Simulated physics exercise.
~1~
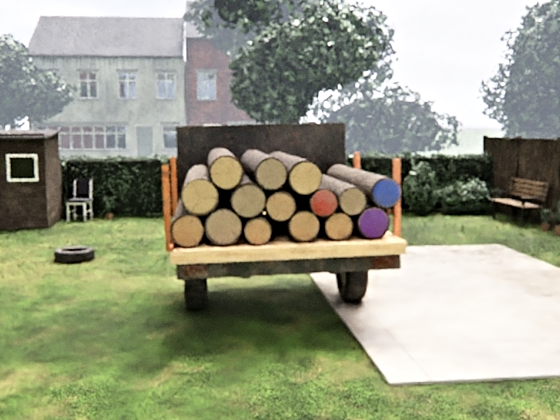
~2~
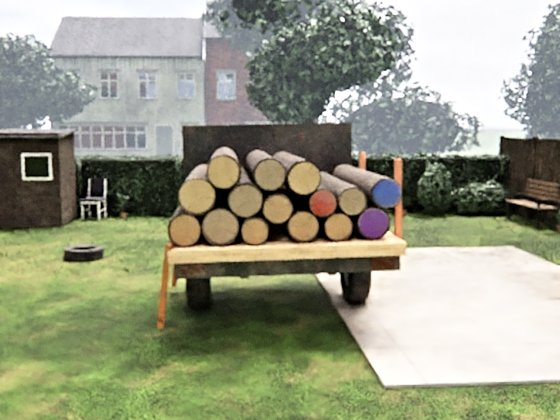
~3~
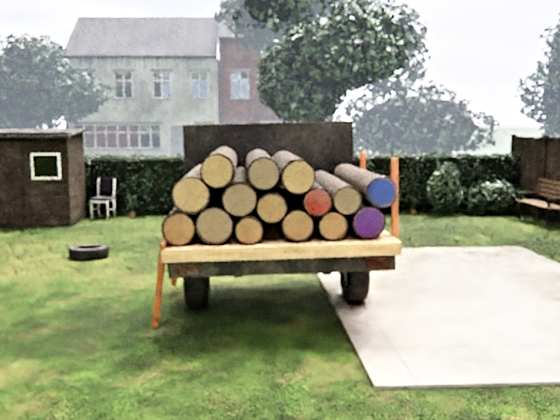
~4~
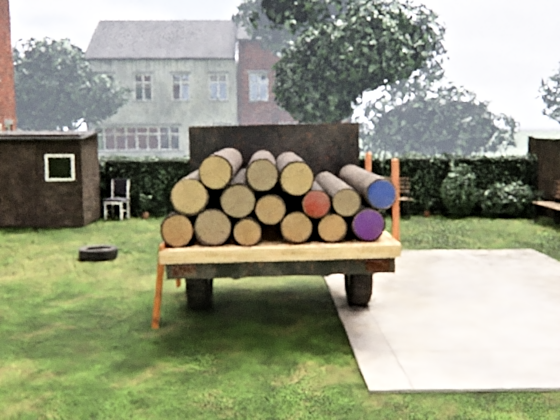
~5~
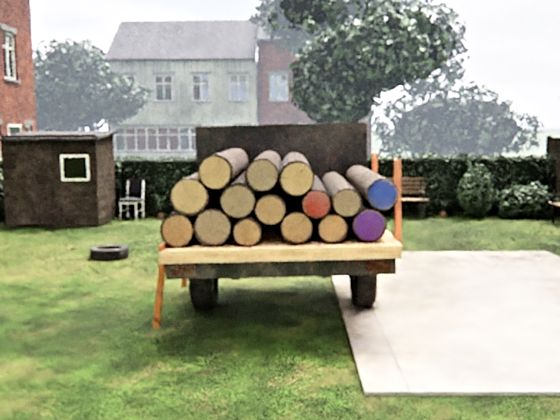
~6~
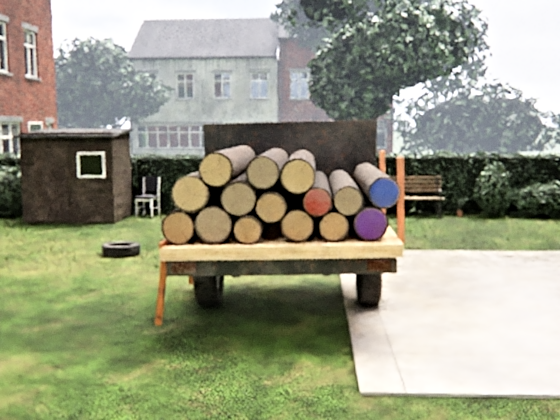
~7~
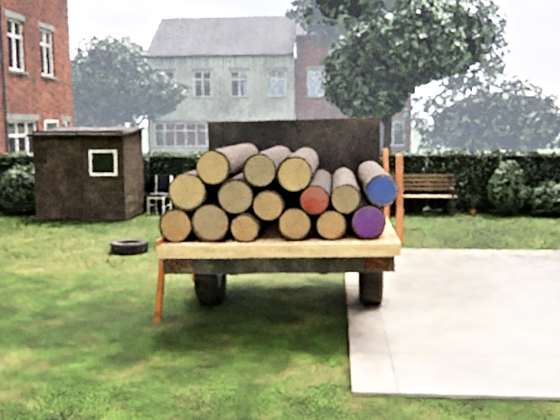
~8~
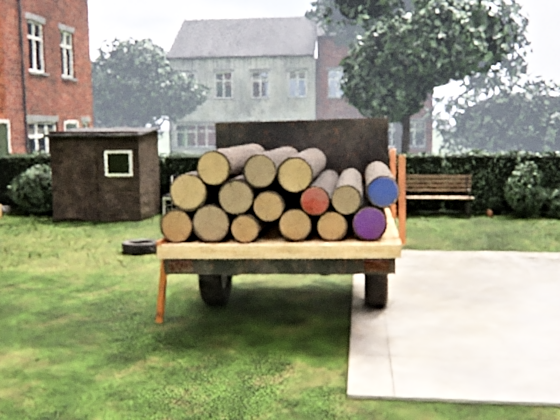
In a grassy yard, a trailer's left posts swing down, yet the stacked logs stay aboard.
